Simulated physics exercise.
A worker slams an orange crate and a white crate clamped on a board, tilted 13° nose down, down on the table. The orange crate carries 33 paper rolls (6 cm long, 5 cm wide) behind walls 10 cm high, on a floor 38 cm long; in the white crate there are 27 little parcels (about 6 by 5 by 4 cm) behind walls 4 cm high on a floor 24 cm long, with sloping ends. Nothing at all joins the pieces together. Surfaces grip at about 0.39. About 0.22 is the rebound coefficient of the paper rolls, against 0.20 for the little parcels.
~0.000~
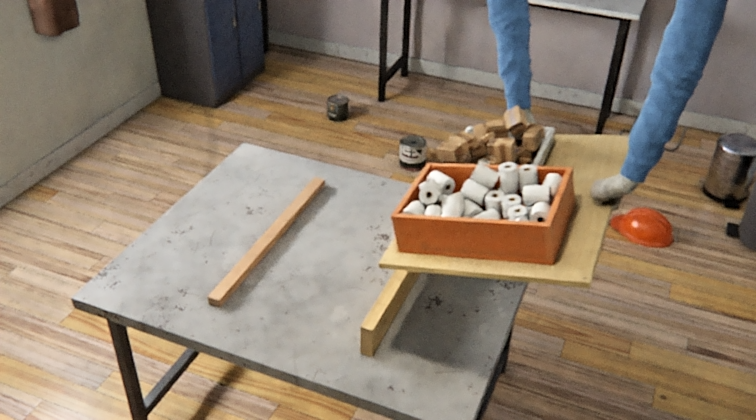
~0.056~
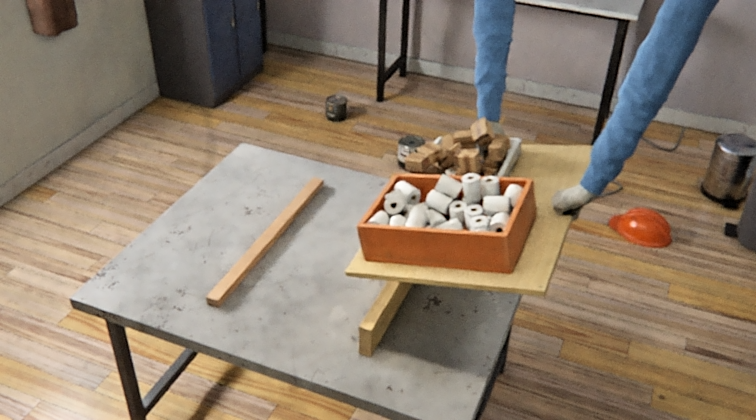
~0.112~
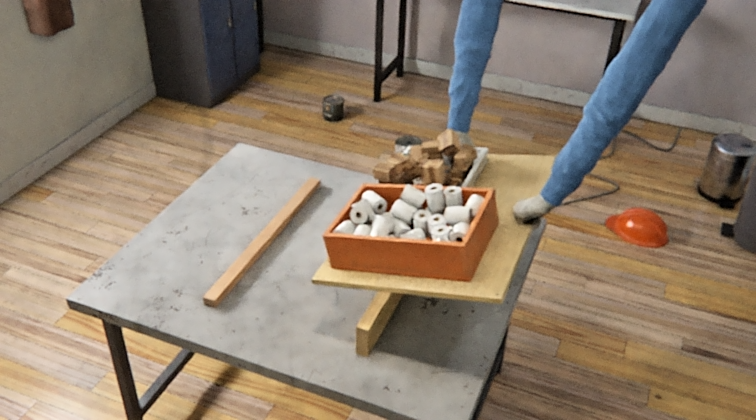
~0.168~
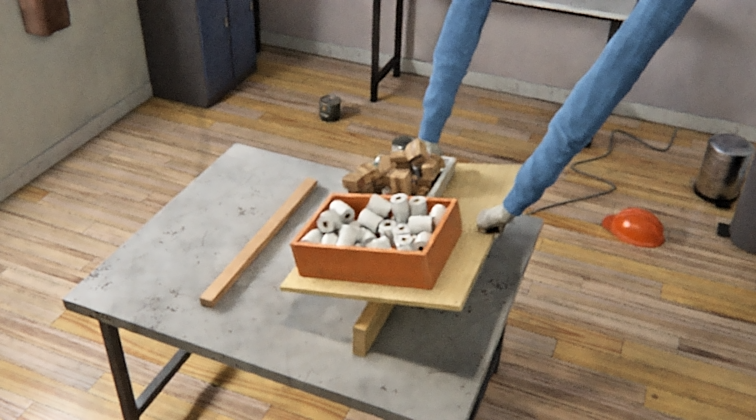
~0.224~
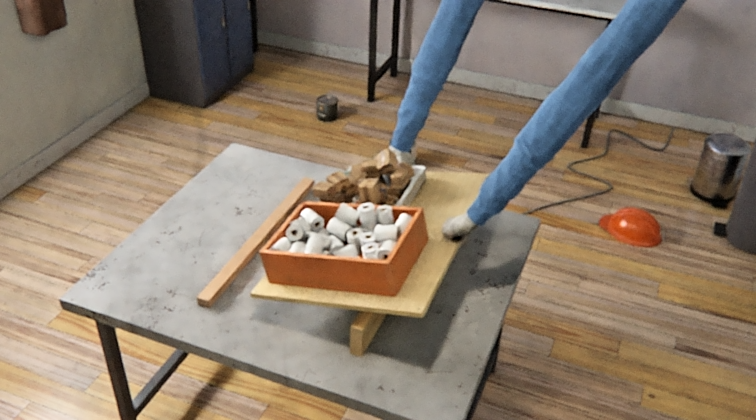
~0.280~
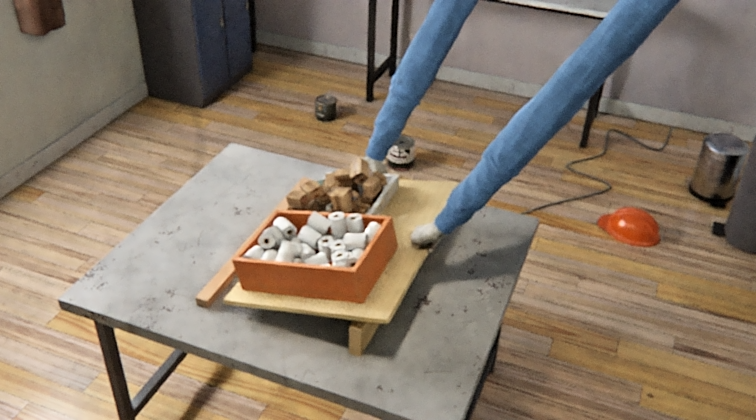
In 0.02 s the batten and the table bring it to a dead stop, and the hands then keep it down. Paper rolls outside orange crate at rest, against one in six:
Below.
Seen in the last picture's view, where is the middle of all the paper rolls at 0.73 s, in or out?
Around (277, 253).
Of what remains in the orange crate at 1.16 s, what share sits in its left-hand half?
80 per cent, about.
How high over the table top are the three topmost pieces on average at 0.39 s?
On average roughly 20 centimetres up.
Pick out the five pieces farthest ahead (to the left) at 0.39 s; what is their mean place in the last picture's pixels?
Around pixel (269, 201).
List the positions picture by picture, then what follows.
In the first picture (places track the rim corner closest to us here, unless another is named; the camera pans a little), orange crate (545, 224); white crate (by its farthest rim corner) (471, 127); 62 cm to go; all still inside.
Orange crate (502, 234); white crate (441, 138); 51 cm to go, in the second picture.
Orange crate (461, 244); white crate (411, 147); 40 cm to go, in the third picture.
Orange crate (421, 253); white crate (382, 156); 29 cm to go, in the fourth picture.
Orange crate (385, 262); white crate (354, 165); 18 cm to go, in the fifth picture.
Orange crate (352, 270); white crate (329, 173); 7 cm to go; all still inside, in the sixth picture.
After 0.31 s, the board stops.
After 0.39 s, the orange crate has all 33 and the white crate is down by 4 of 27.
After 0.51 s, the orange crate has all 33 and the white crate is down by 9 of 27.
After 0.73 s, the orange crate is down by 1 of 33 and the white crate is down by 10 of 27.
Outcome (at 1.16 s), the orange crate is down by 1 of 33 and the white crate is down by 12 of 27. Asked share, 1 of 33, 3 per cent.
